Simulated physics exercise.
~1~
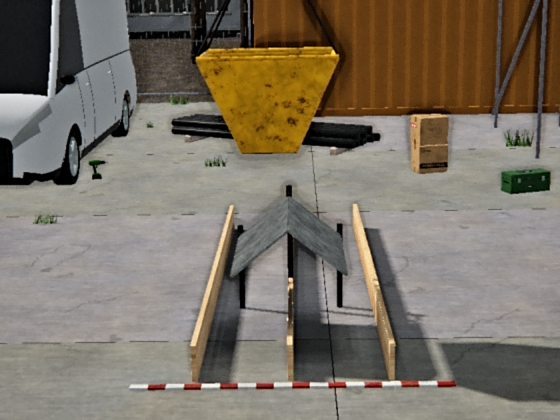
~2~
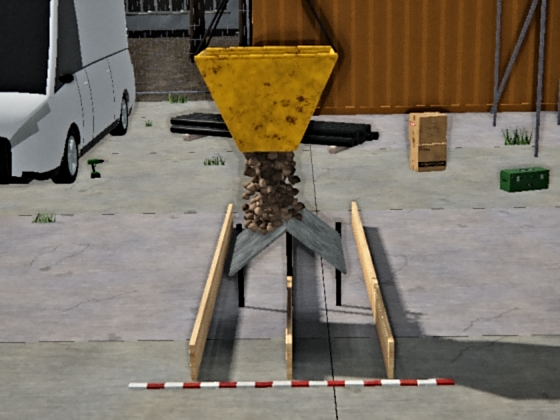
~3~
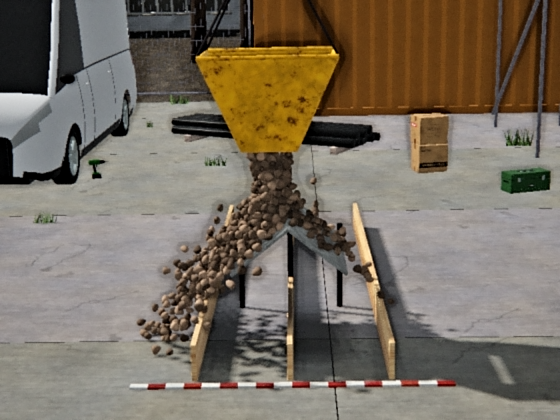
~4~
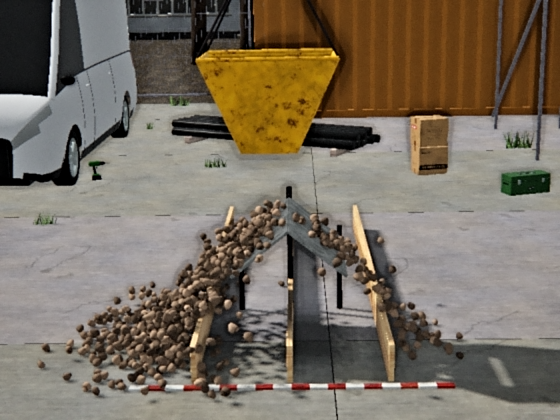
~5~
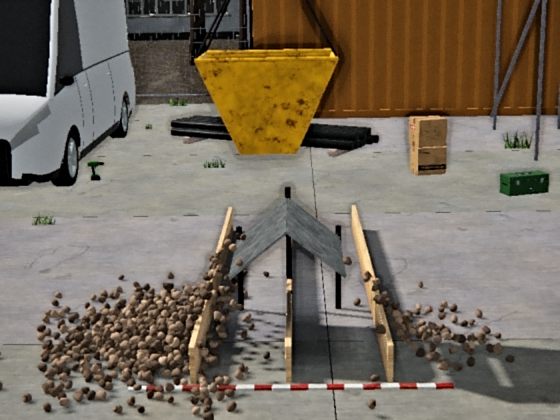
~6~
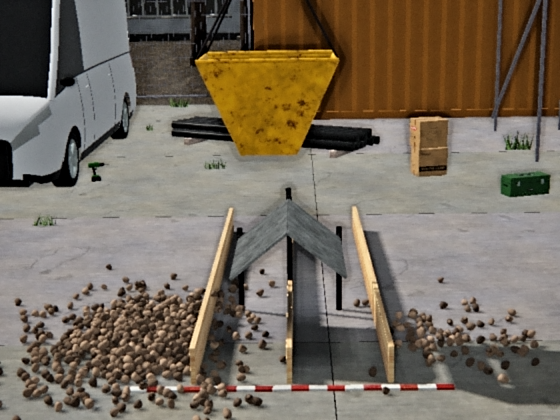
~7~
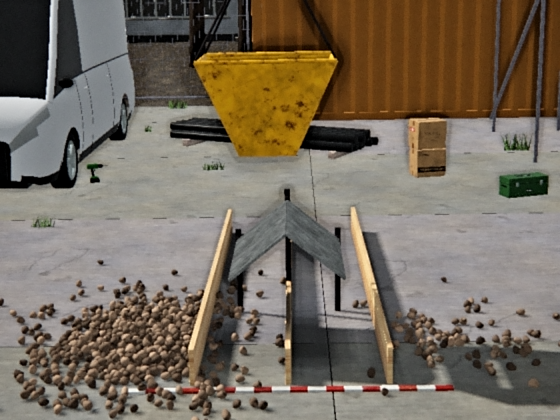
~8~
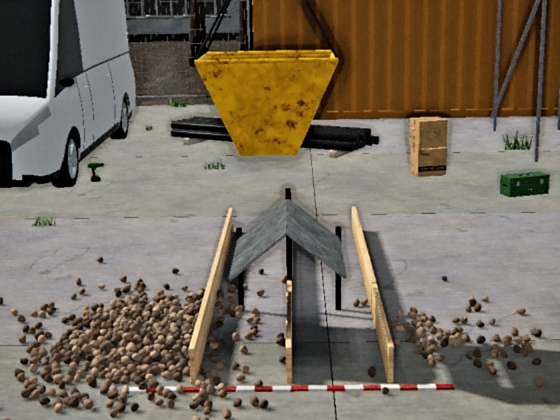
A yellow skip drops round stones onto sloping steel, and most settle left of the boards.
